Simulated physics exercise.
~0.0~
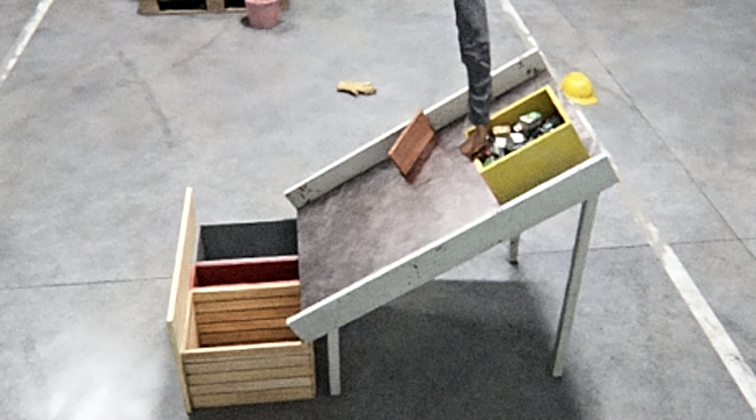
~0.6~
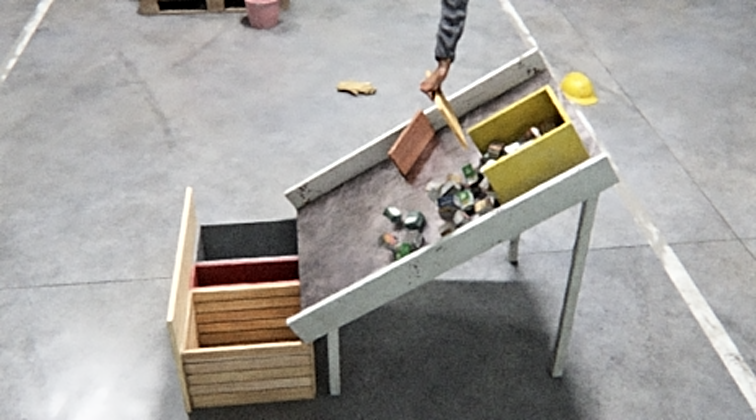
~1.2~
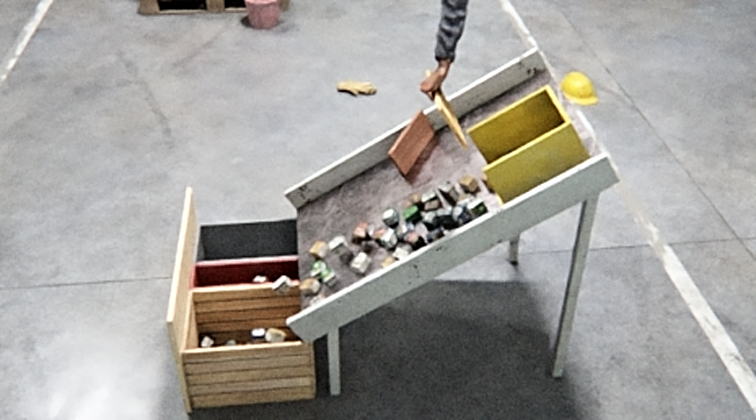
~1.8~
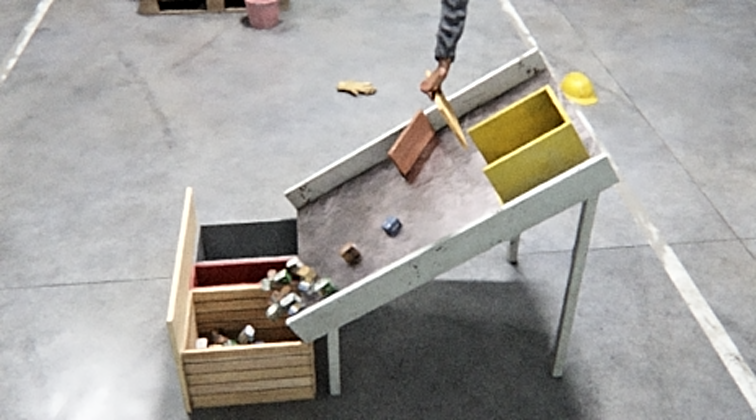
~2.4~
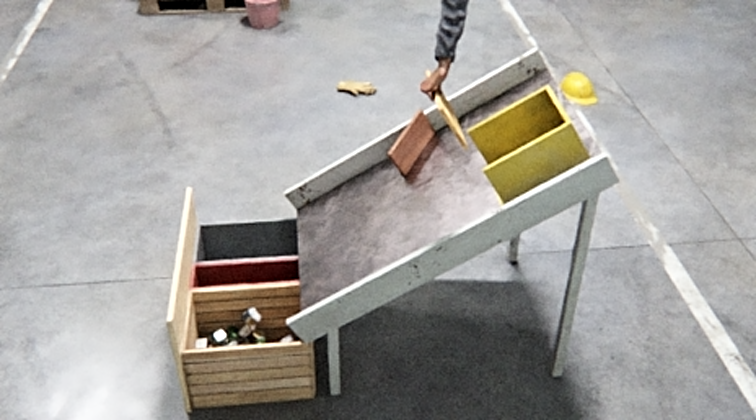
We see a hand lift the gate of a yellow pen atop a sloping walled table, and small cartons tumble down past an angled board into bins at the lower left, leaving the slope and pen empty, with many cartons visible in the nearest, wooden tote.
